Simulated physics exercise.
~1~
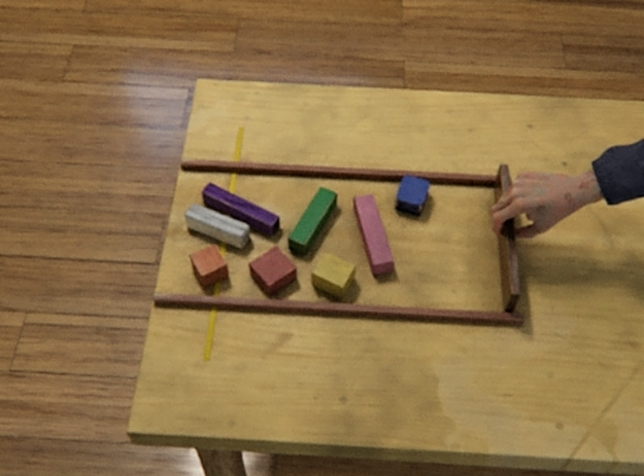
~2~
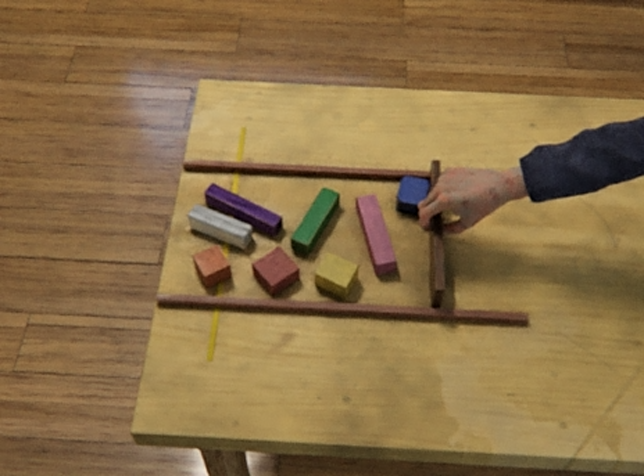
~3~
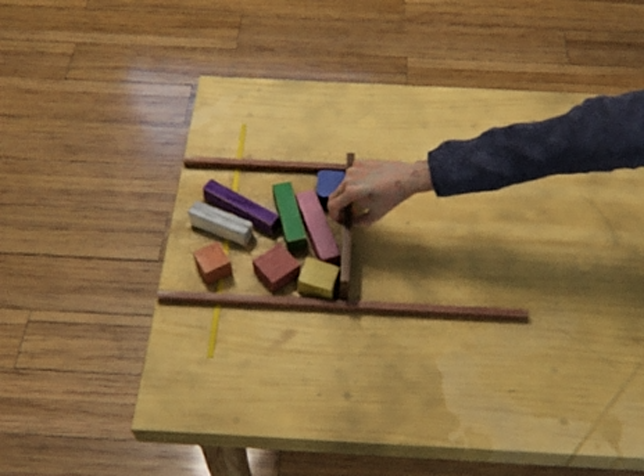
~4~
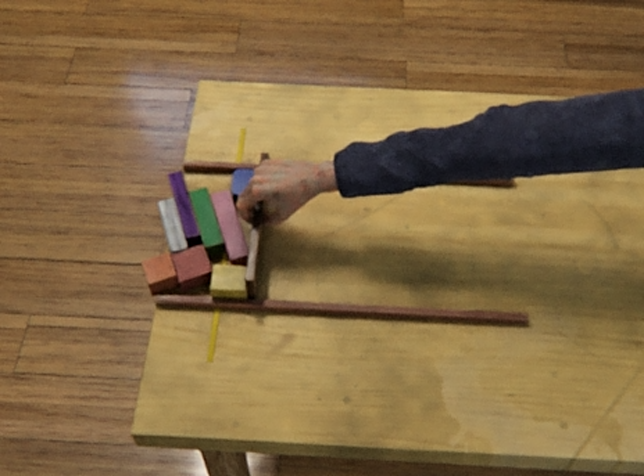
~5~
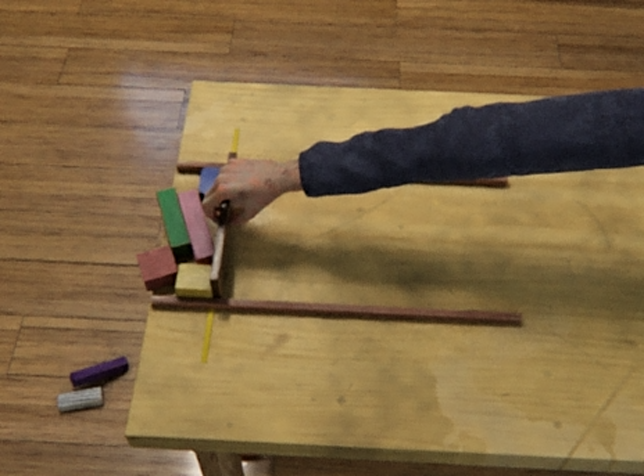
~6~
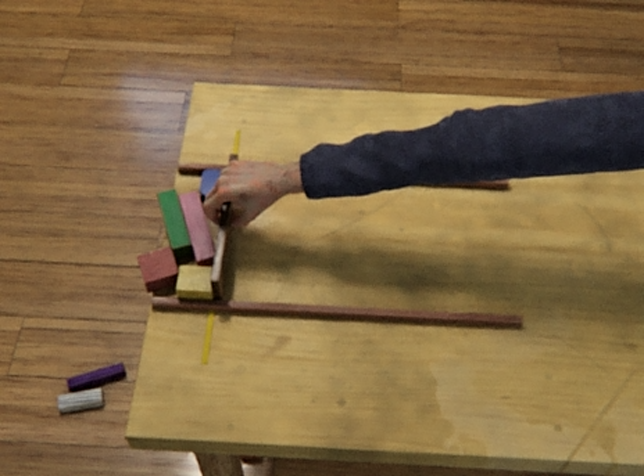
Board pushed left by a hand, sweeping bars and blocks toward the table's end, stopping after purple, white and orange pieces drop.
